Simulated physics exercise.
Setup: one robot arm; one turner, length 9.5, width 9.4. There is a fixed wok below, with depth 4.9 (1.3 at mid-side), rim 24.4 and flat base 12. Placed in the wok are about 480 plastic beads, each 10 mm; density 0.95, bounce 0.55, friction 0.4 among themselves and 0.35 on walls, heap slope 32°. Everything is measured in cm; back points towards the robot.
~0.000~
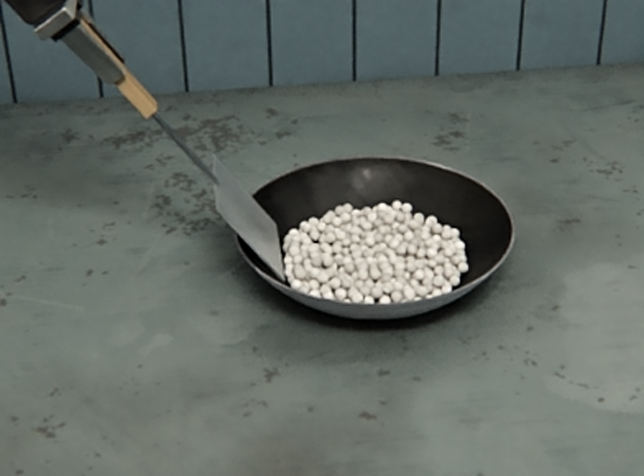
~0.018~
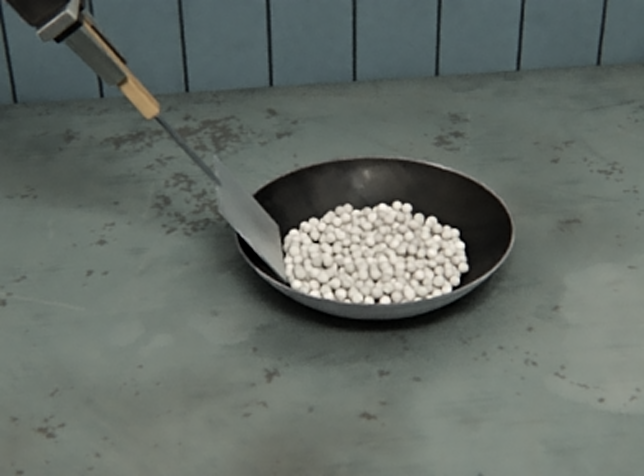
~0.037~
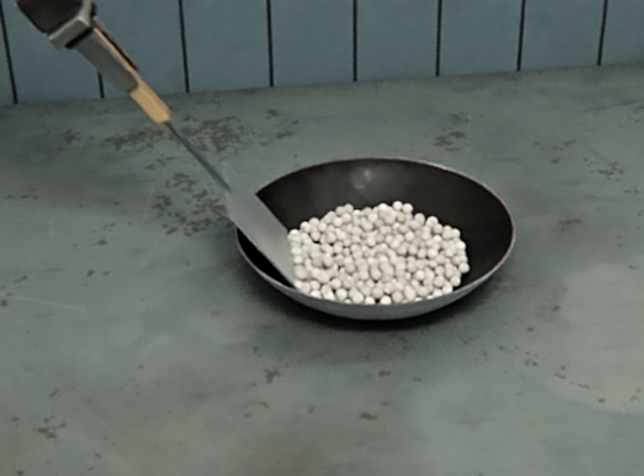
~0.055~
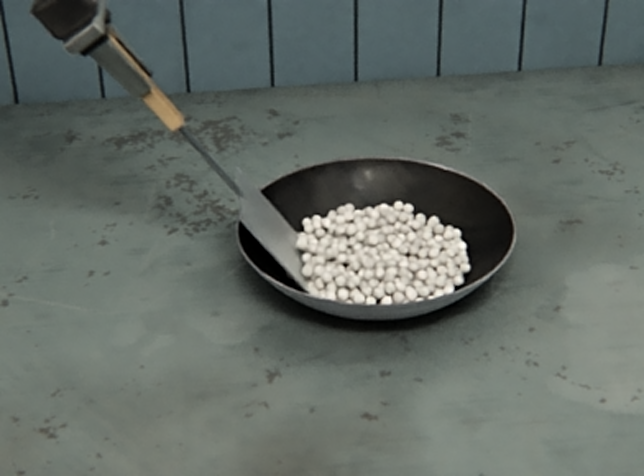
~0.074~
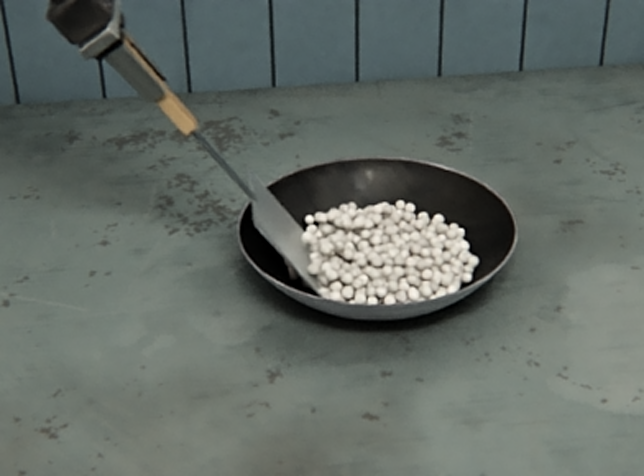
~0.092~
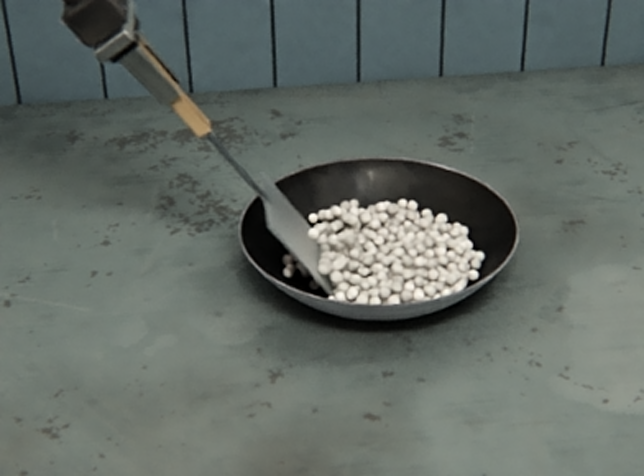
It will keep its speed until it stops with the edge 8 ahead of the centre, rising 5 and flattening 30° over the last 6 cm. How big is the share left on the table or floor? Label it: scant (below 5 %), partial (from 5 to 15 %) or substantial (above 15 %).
Partial (from 5 to 15 %).
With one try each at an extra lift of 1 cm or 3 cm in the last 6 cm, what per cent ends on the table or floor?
15 and 10 per cent.
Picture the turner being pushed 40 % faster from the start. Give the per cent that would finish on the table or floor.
It would be roughly 20 percent.
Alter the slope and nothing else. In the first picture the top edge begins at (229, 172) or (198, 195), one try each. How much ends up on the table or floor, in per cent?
Close to 10 and 10 percent respectively.
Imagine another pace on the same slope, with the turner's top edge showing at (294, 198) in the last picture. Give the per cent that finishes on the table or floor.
25 %.
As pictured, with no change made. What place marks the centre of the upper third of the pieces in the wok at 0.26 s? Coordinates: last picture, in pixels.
It is centred at about (458, 230).
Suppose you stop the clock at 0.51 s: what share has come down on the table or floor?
Share at that moment: About 10 %.
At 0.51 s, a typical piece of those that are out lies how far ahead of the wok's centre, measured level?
I'd say some 20 centimetres.
After 0.18 s, sloping 56°, highest piece 7 above the table; 477 in the wok.
After 0.26 s, sloping 43°, highest piece 6 above the table; 477 in the wok.
After 0.51 s, sloping 26°, highest piece 6 above the table; 431 in the wok, 46 on the table or floor.
After 1.56 s, sloping 26°, highest piece 5 above the table; 430 in the wok, 47 on the table or floor.
At rest, 430 in the wok, 47 on the table or floor. That is 10 % on the table or floor.
